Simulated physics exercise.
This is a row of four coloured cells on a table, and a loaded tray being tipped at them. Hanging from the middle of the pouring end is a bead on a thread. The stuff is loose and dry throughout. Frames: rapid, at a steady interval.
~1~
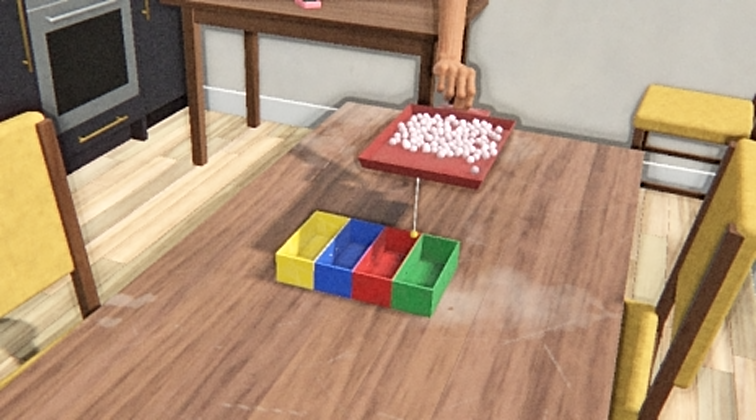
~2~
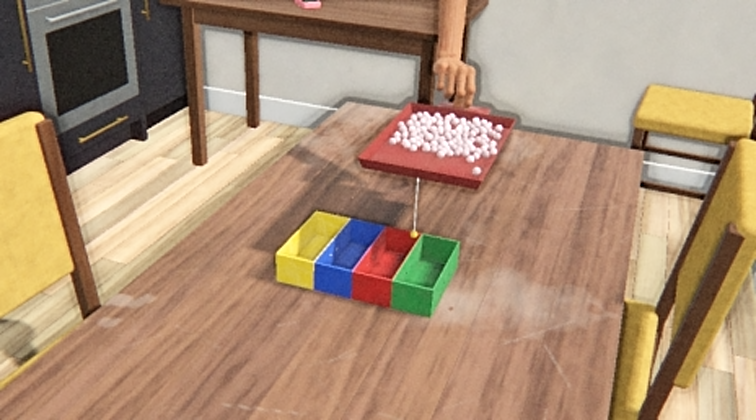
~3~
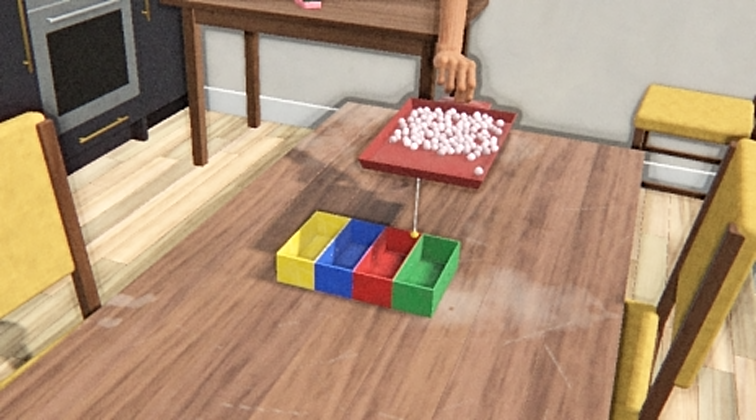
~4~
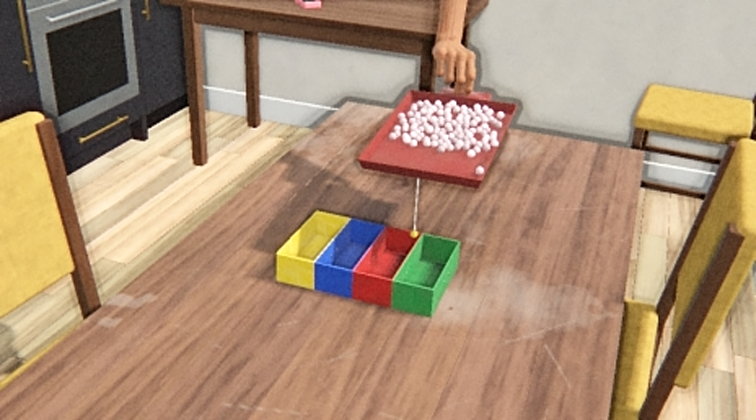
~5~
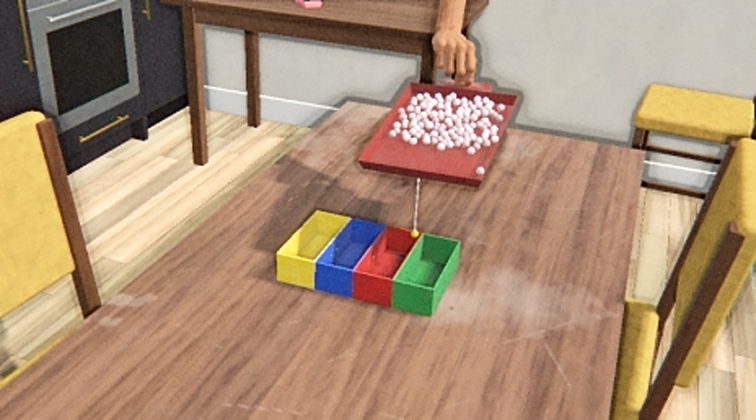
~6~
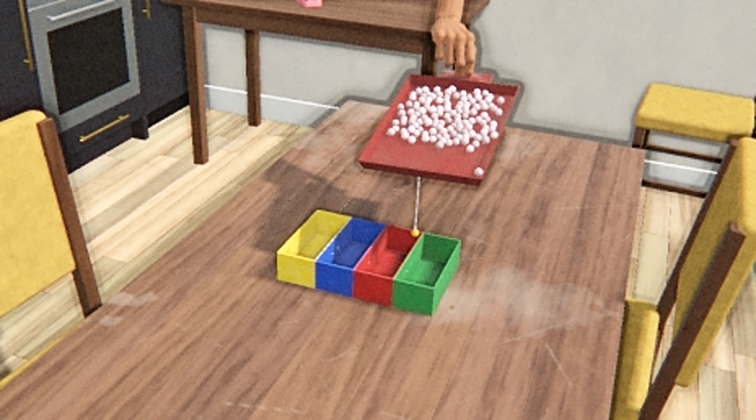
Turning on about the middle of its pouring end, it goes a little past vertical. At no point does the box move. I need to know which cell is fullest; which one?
That is the blue cell.
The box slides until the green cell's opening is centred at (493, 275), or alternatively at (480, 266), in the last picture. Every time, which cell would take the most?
First try: The yellow one; second try: That yellow cell.
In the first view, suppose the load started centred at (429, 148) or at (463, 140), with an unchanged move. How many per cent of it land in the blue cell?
Close to 40 per cent, followed by close to 40 per cent.
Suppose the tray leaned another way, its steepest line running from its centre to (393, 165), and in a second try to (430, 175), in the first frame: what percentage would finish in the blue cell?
In order: About 70, then 0 percent.
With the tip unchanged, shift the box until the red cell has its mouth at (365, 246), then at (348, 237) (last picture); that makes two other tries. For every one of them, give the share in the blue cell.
10 % and 0 %.
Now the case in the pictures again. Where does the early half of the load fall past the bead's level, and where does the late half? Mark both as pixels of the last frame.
(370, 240), then (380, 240).
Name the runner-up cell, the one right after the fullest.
Just behind the top cell comes that red cell.
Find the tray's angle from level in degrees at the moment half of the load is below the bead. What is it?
The tilt is near 85° by then.
Shortly afterwards, tray tipped steeply; near two thirds on the tray; a little in the blue cell; a little in the red cell; only a few in the green cell; near a quarter falling or outside the box.
Next, tray tipped right over; a little on the tray; near a third in the blue cell; near a quarter in the red cell; a little in the green cell; only a few in the yellow cell; near a quarter falling or outside the box.
Some moments later, tray tipped past a quarter turn; near half in the blue cell; near a quarter in the red cell; a little in the green cell; a little in the yellow cell; a little falling or outside the box.
In the end, tray tipped past a quarter turn; near half in the blue cell; near a quarter in the red cell; a little in the green cell; a little in the yellow cell; a little outside the box.
